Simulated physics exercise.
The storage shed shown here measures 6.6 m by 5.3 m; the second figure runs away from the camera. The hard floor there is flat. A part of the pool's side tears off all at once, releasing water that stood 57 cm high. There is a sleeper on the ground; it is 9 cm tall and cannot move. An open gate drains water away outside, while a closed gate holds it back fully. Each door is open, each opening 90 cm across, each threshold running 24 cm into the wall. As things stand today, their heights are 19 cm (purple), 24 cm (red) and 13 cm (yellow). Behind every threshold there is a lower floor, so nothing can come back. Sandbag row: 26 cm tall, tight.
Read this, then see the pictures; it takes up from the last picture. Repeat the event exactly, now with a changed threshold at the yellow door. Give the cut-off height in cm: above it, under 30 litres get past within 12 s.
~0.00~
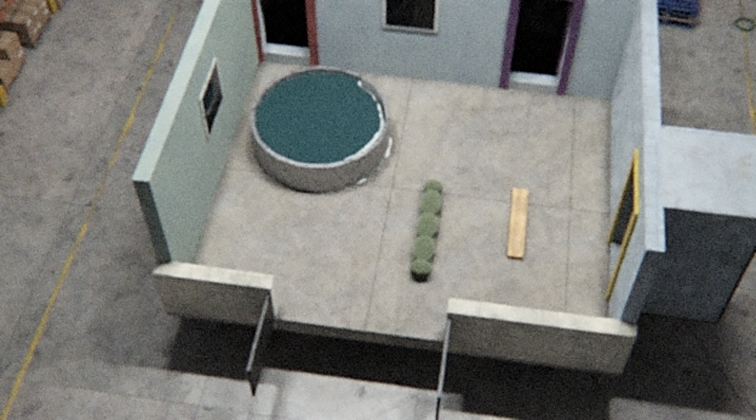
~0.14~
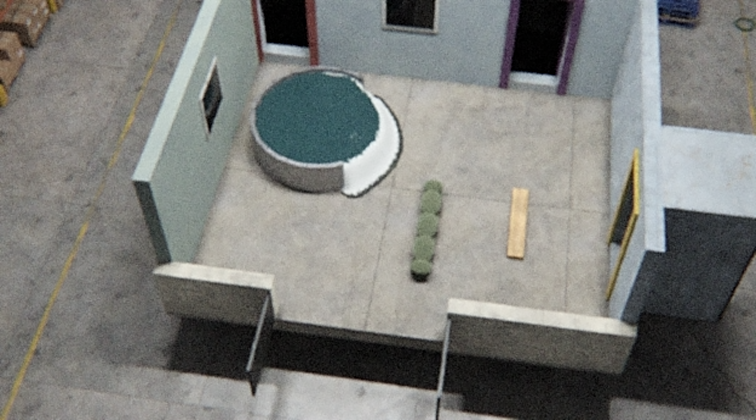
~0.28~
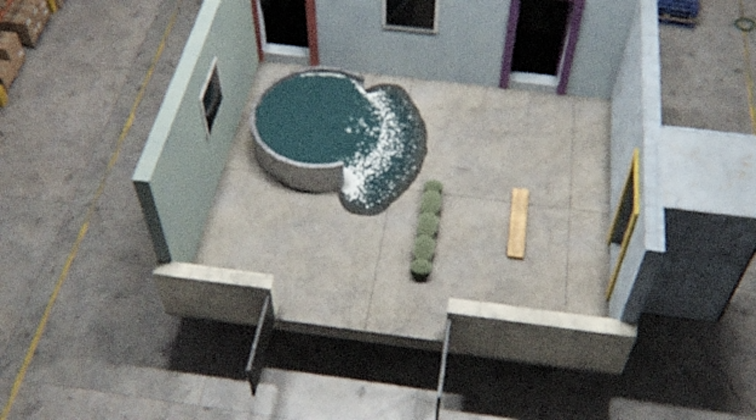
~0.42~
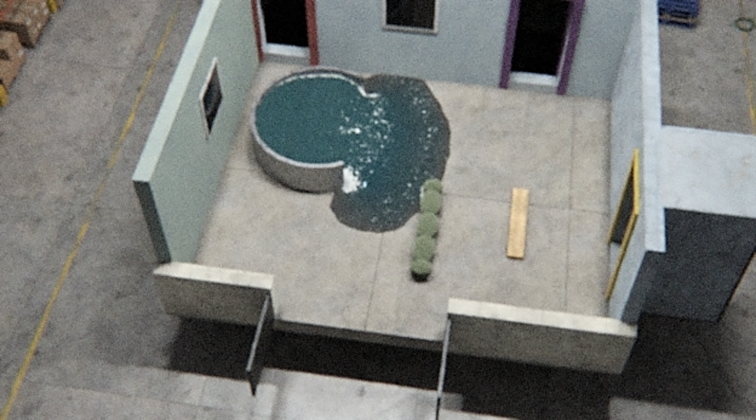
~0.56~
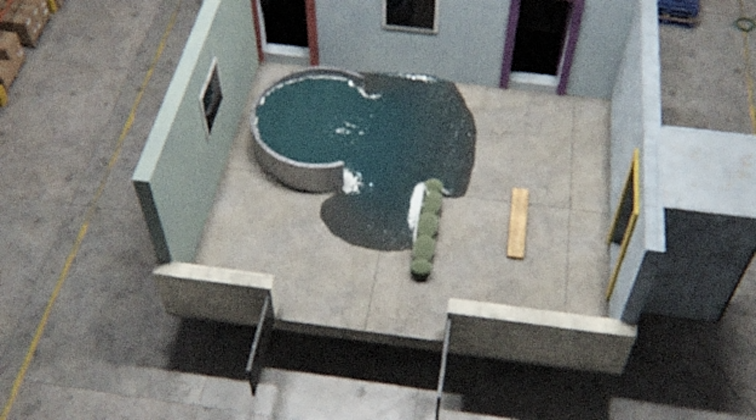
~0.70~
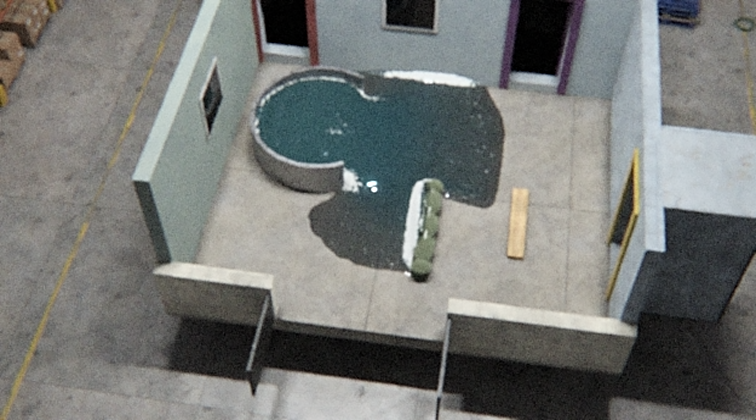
The cut-off is roughly 6 cm.
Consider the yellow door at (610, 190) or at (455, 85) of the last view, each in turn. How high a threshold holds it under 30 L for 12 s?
You'd want roughly 18 cm there first, then roughly 10.0 cm.
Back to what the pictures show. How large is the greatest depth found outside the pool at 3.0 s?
Around 35 centimetres.
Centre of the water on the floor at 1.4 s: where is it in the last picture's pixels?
The balance point sits at roughly (382, 148).
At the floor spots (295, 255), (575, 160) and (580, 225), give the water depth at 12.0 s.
About 4, 5 and 6 cm respectively.
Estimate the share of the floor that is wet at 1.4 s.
Roughly 45 percent of the floor.
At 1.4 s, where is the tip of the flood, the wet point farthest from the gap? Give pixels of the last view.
Roughly at (606, 101) in the last view.
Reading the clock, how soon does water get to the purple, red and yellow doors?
Purple door 1.0 seconds, red door 3.4 seconds, yellow door 2.4 seconds.
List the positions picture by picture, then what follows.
The first picture shows still water, 57 cm deep, in the pool at (320, 118); the yellow door at (622, 231) is dry.
In the second picture, the gap is at (385, 139), the front 0.3 m out at (356, 195); the back of the pool holds 57 cm.
In the third picture, water pours out at (385, 141) and has run 0.7 m, to (374, 212); about 9 cm deep outside, 57 cm at the back.
In the fourth picture, the gap is at (385, 143), the front 1.2 m out at (414, 78); the back of the pool holds 57 cm.
In the fifth picture, the gap is at (385, 143), the front 1.6 m out at (449, 82); the back of the pool holds 56 cm.
In the sixth picture, water pours out at (385, 143) and has run 2.1 m, to (481, 85); about 5 cm deep outside, 49 cm at the back; the yellow door at (622, 231), 4.4 m from the gap, is still 2.3 m from the nearest water.
After 1.4 s water covers 45 % of the floor, deepest (30 cm) near (421, 195); it has not reached the yellow door.
After 3.0 s water covers 65 % of the floor, deepest (35 cm) near (606, 101); 8 cm at the yellow door, 0 litres in over its 13 cm threshold.
After 12.0 s water covers 95 % of the floor, deepest (9 cm) near (229, 155); 6 cm at the yellow door, 1 litre in over its 13 cm threshold.
At the yellow door as built, the water arrived by 2.4 s and peaked near 11 cm at 7.2 s.
Run again over the same 12 s with other heights there, 41 litres in over 5.5 cm, 15 litres over 7.5 cm. The limit of 30 litres is kept from about 6 cm up.
